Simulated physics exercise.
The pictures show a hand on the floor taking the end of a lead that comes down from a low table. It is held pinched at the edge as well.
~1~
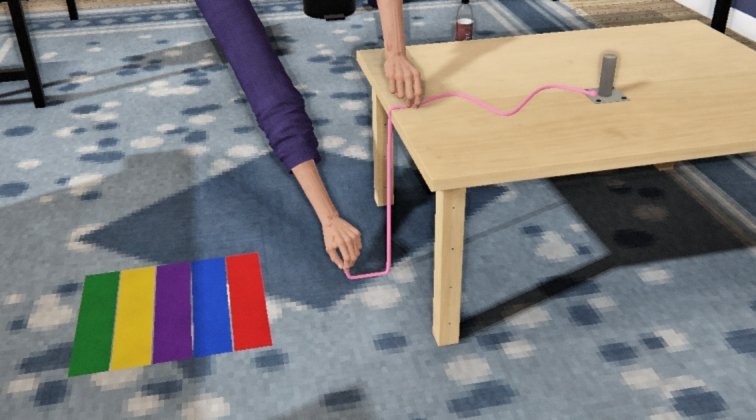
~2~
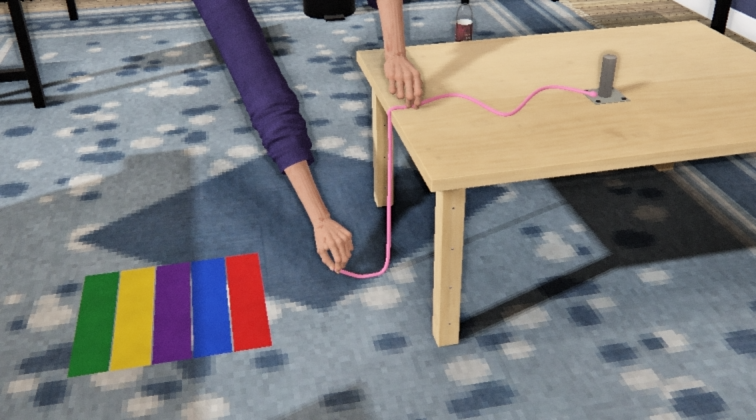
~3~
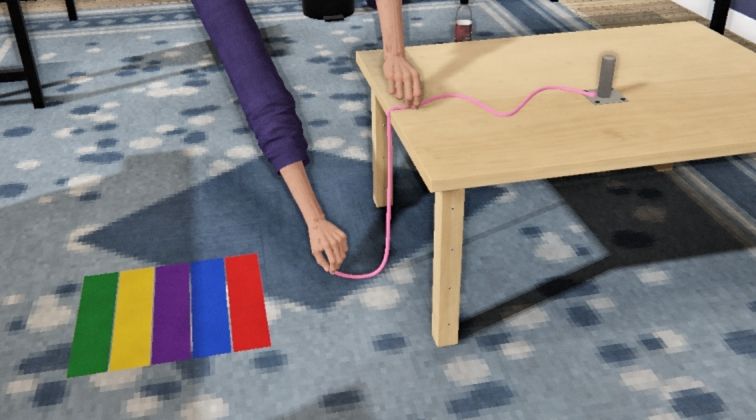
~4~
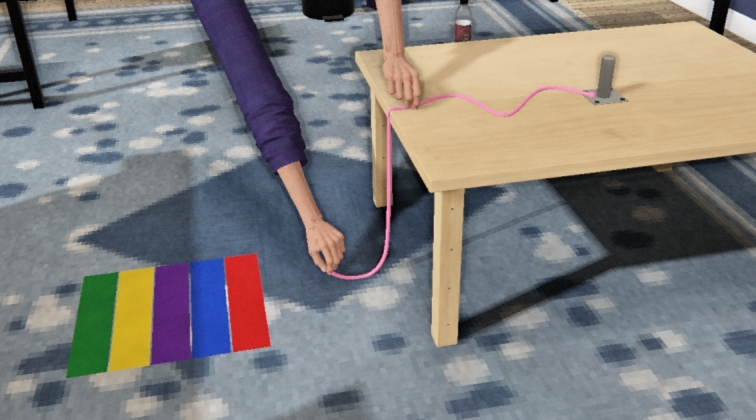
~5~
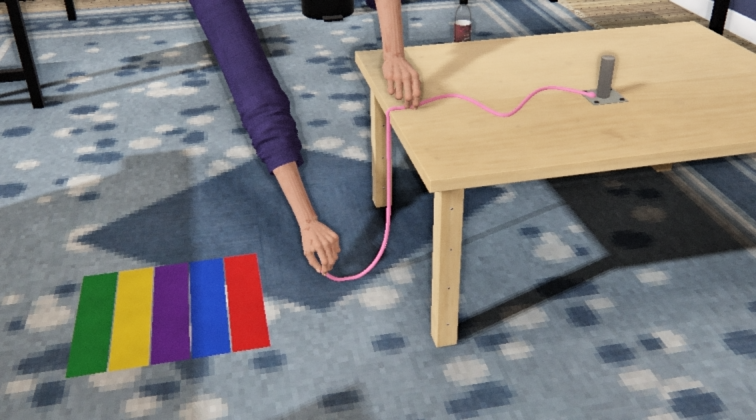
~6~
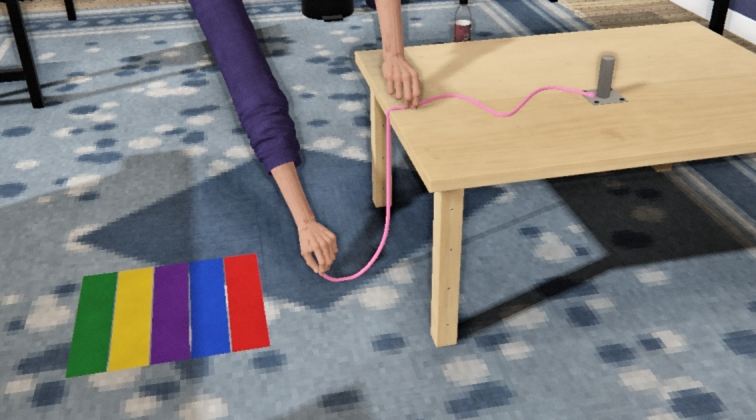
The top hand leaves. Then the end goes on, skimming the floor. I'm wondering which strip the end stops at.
It stops at the yellow strip.
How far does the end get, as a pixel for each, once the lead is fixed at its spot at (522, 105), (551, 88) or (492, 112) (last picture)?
(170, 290); (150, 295); (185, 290).
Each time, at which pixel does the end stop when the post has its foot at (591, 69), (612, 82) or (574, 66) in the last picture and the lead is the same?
Try by try: (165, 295), (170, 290) and (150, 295).
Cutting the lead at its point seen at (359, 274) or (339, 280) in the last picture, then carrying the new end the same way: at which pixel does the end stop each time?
I'd say somewhere near (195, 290) the first time and near (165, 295) the second time.
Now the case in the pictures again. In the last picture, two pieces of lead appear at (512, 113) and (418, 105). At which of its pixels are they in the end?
First near (470, 107), second near (354, 144).
Soon after, end near (206, 287); over blue.
Then, end near (161, 293); over purple.
At full stretch, end near (133, 297); over yellow. It halts on the yellow strip.
